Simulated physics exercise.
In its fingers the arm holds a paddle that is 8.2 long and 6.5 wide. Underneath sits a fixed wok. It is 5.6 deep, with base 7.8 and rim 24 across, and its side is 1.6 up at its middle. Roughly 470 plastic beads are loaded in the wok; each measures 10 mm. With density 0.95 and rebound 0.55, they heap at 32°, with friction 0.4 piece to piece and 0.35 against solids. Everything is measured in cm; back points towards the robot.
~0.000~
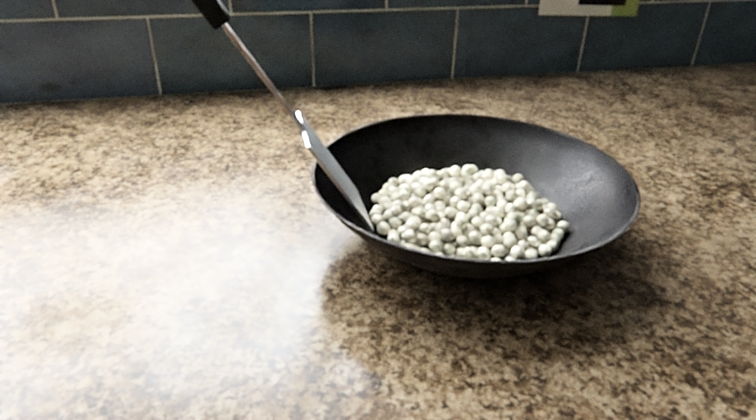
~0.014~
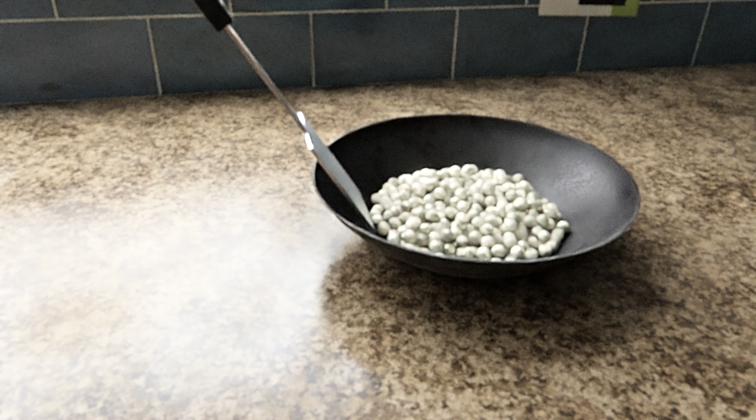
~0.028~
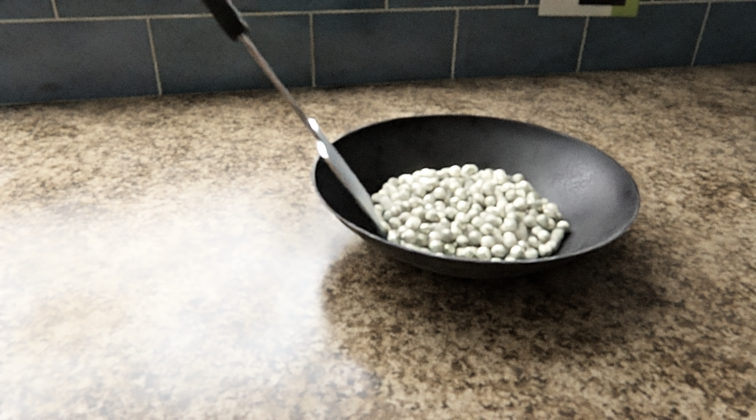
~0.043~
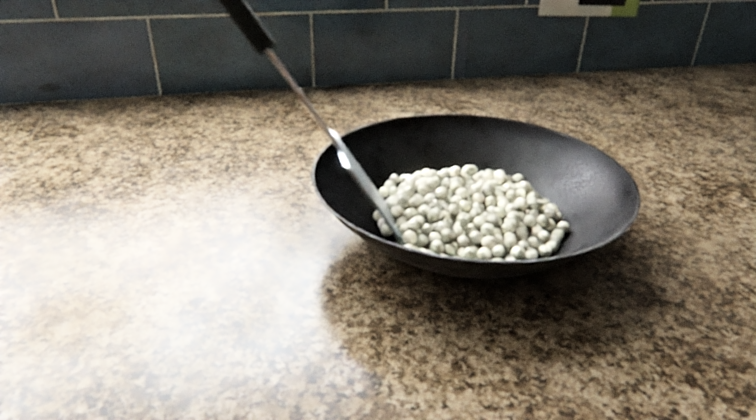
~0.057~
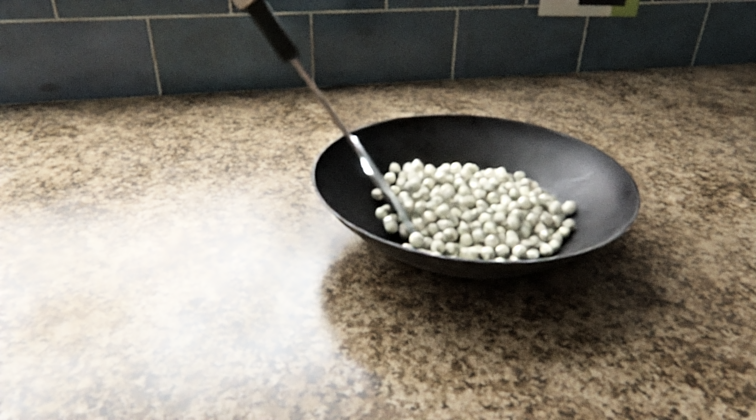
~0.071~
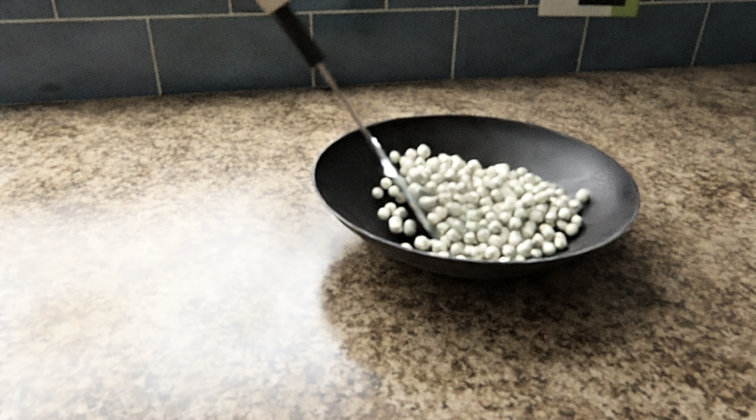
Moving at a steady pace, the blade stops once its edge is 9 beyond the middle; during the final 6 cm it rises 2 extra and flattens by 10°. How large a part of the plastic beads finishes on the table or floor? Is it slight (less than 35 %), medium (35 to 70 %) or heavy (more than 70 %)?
Medium.
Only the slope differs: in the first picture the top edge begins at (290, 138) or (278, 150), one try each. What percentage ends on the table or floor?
Some 40 and 45 per cent.
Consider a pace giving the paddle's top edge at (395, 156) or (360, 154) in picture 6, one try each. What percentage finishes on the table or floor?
Roughly 45 and 35 percent.
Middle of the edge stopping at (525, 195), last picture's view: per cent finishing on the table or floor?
My guess is roughly 10 percent.
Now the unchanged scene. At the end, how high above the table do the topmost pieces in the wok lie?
Top of the heap: Roughly 4.0 cm above the table top.
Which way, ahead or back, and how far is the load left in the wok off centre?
Roughly 2.0 centimetres ahead.
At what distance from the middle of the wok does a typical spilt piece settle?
Distance, approx.: 38 cm.
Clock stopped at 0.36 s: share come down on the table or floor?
My estimate is roughly 15 %.
After 0.11 s, sloping 58°, highest piece 7 above the table; 467 in the wok.
After 0.14 s, sloping 55°, highest piece 8 above the table; 467 in the wok.
After 0.36 s, sloping 48°, highest piece 16 above the table; 265 in the wok, 66 on the table or floor, 136 on the blade or in flight.
After 1.41 s, sloping 48°, highest piece 4 above the table; 265 in the wok, 202 on the table or floor.
In the end, 265 in the wok, 202 on the table or floor. That is 43 % on the table or floor.
